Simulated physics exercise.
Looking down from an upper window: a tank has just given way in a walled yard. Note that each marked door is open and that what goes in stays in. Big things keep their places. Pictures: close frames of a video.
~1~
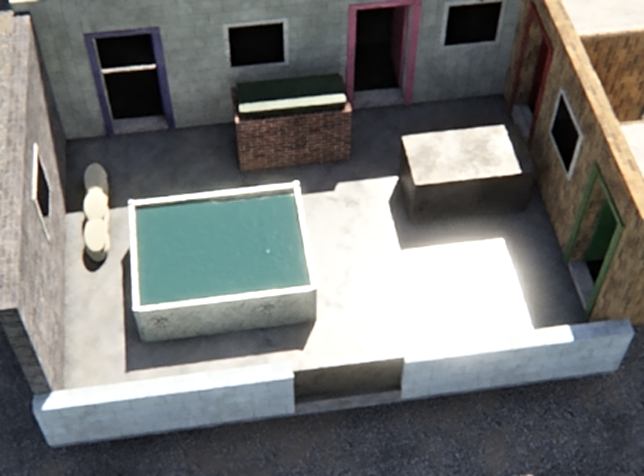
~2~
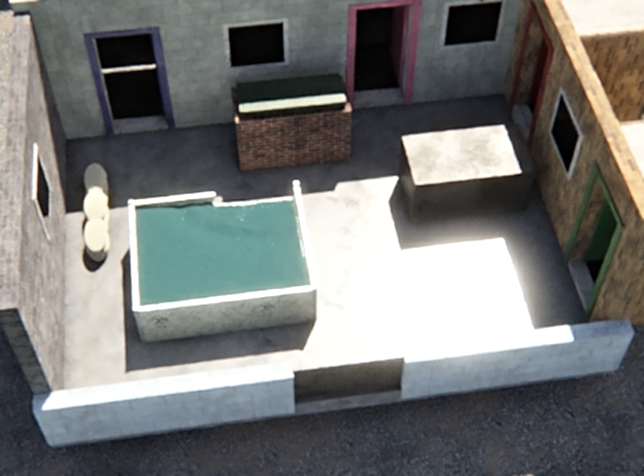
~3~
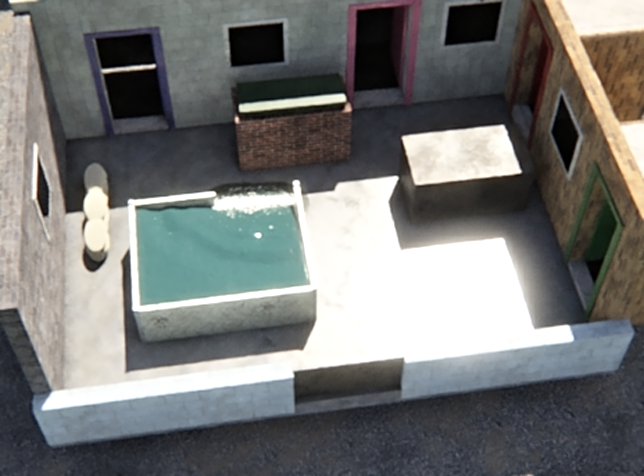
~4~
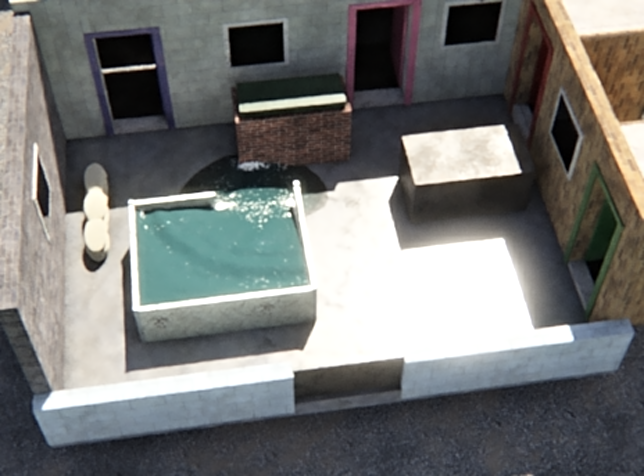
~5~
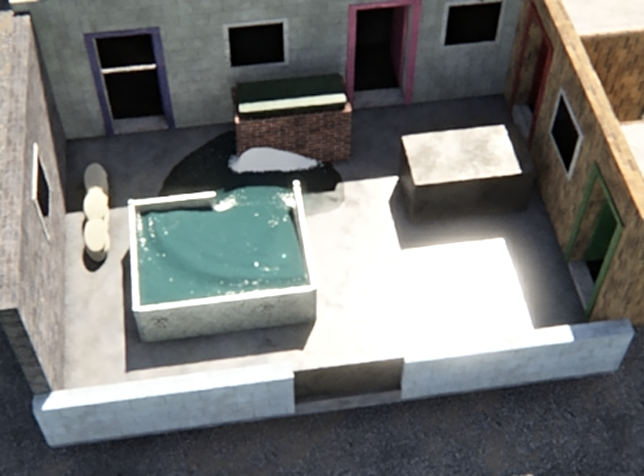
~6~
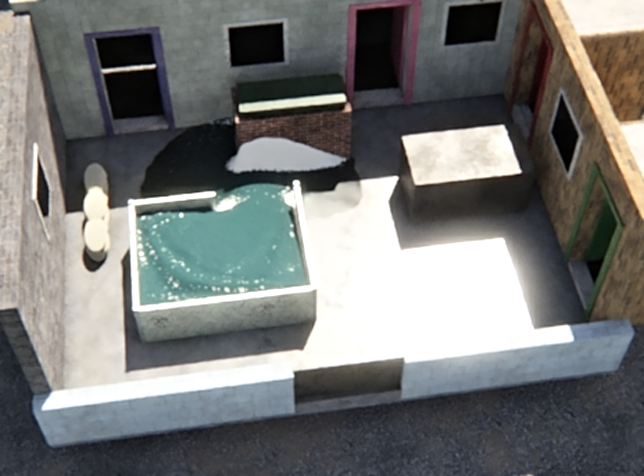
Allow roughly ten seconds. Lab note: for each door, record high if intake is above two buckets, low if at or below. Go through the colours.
Green door: Low; pink door: Low; blue door: High; red door: Low.
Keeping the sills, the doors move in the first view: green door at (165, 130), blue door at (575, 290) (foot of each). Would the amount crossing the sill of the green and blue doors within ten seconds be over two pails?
The green door gets past the limit, and the blue door comes up short as well.
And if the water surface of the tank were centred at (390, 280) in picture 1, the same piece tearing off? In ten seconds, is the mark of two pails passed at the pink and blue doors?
First the pink door: It crosses the line. Then the blue door: It doesn't reach it.
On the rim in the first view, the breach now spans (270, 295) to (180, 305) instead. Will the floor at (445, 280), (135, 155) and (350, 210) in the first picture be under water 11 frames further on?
So: Wetted, then spared, then spared.
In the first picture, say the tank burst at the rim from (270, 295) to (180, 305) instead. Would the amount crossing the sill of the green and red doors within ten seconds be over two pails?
Put simply: The green one clears the cutoff; as for the red one, it falls below the cutoff.
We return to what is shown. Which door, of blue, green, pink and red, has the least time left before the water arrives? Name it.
That's the blue one.
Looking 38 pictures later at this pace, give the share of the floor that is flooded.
I'd say 90 per cent.
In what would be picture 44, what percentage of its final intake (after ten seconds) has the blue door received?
I'd put it at about 90 per cent.
A moment on, water covers 20 % of the floor; the green door not reached, the pink door not reached, the blue door under two buckets in, the red door not reached.
Next, water covers 45 % of the floor; the green door not reached, the pink door not reached, the blue door over two buckets in, the red door wet at the sill, nothing in.
Then, water covers 70 % of the floor; the green door wet at the sill, nothing in, the pink door wet at the sill, nothing in, the blue door over two buckets in, the red door under two buckets in.
Later, water covers 90 % of the floor; the green door wet at the sill, nothing in, the pink door wet at the sill, nothing in, the blue door far over two buckets in, the red door under two buckets in.
In the end, water covers 95 % of the floor; the green door wet at the sill, nothing in, the pink door wet at the sill, nothing in, the blue door far over two buckets in, the red door under two buckets in.
